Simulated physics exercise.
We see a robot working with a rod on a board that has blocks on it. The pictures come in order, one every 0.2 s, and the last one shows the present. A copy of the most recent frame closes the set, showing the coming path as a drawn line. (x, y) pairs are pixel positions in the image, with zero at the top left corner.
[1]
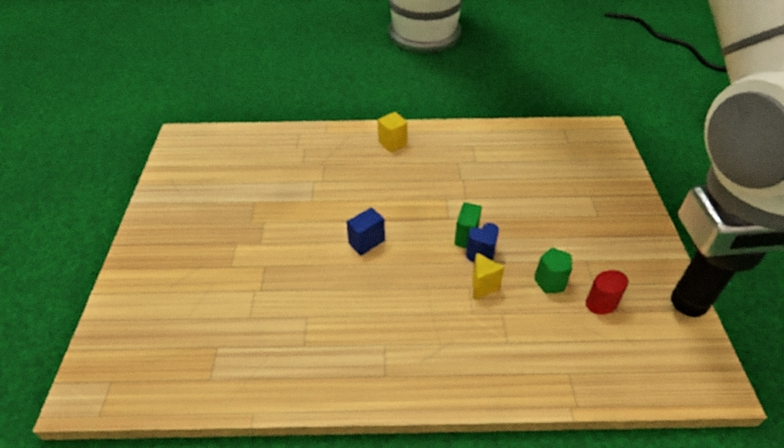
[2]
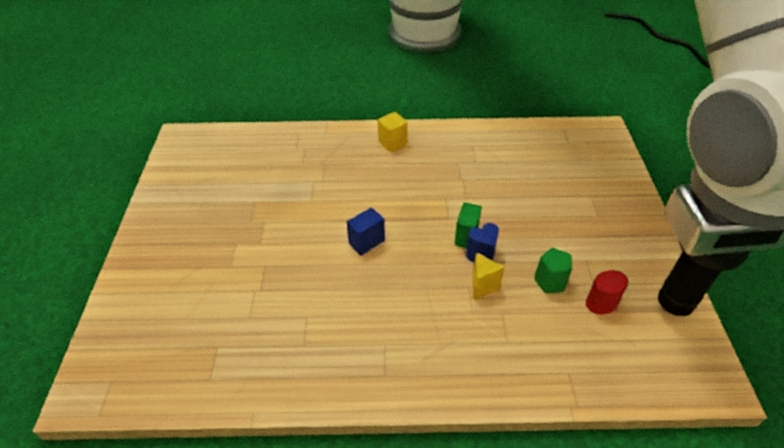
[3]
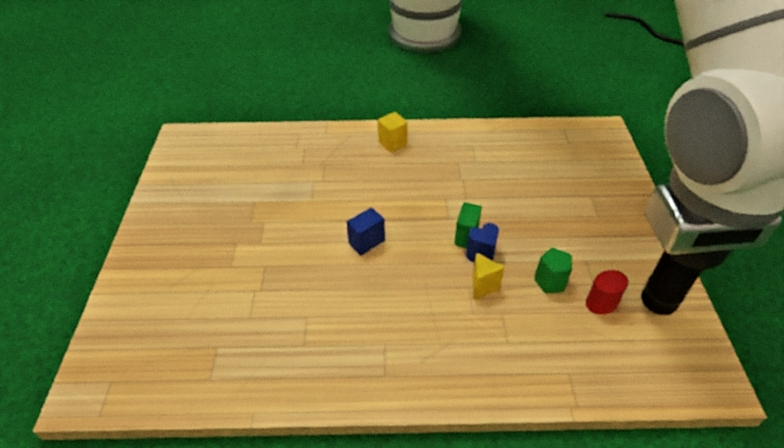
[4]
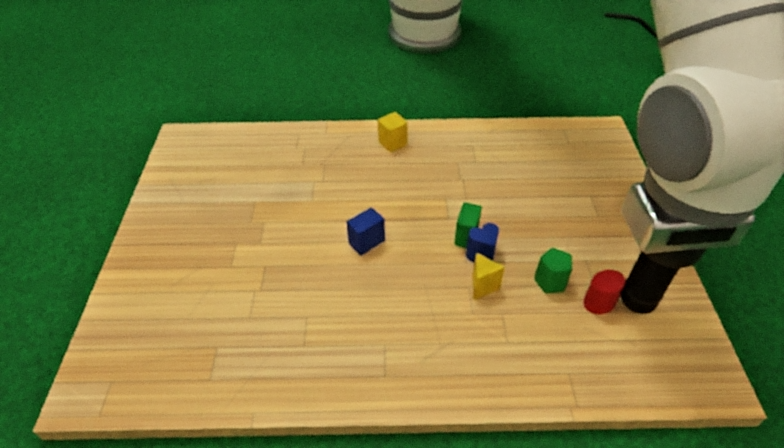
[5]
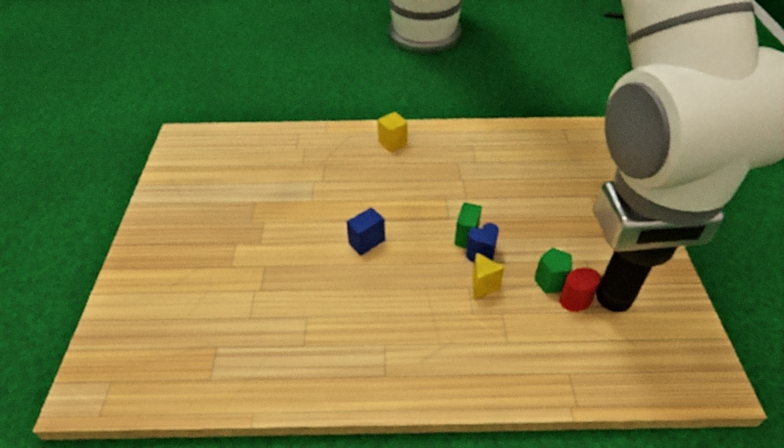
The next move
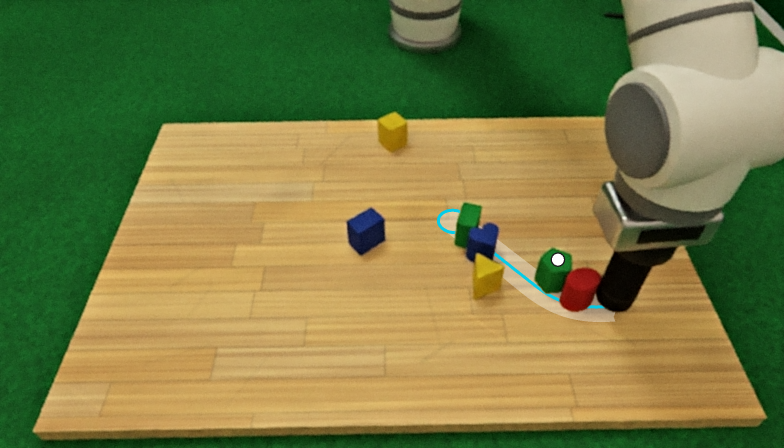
On a wooden board scattered with small colored blocks, a robot arm moved its black rod left from the right side, met the red block, and nudged it slightly left toward the green one.
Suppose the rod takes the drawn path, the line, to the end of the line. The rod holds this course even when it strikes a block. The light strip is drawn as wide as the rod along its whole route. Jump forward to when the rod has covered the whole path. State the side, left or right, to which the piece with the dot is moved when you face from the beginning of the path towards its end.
Sideways, to the right.
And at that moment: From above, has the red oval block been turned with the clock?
My answer is no.
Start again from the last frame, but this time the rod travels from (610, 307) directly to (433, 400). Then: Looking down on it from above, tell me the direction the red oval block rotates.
The sense of turning is clockwise.
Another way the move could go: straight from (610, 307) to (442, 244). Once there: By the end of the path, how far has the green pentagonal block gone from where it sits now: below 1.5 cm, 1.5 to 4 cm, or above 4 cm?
It will move more than 4 cm.
The line goes from (610, 307) through (545, 293) and (496, 255) to (454, 221); the dot is on the green pentagonal block.
The first path, step by step. One third of the way, rod at (547, 285); green pentagonal block at (537, 247), turned 65° clockwise; red oval block at (521, 276), turned 55° anticlockwise.
Two thirds of the way, rod at (498, 247); green oblong block at (465, 212), turned 20° clockwise; blue heart block at (472, 231); green pentagonal block at (516, 215), turned 115° clockwise; red oval block at (512, 273), turned 90° anticlockwise.
At the end, rod at (454, 213); green oblong block at (431, 193); blue heart block at (456, 228), turned 50° anticlockwise; green pentagonal block at (515, 213), turned 125° clockwise; red oval block at (512, 273), turned 90° anticlockwise.
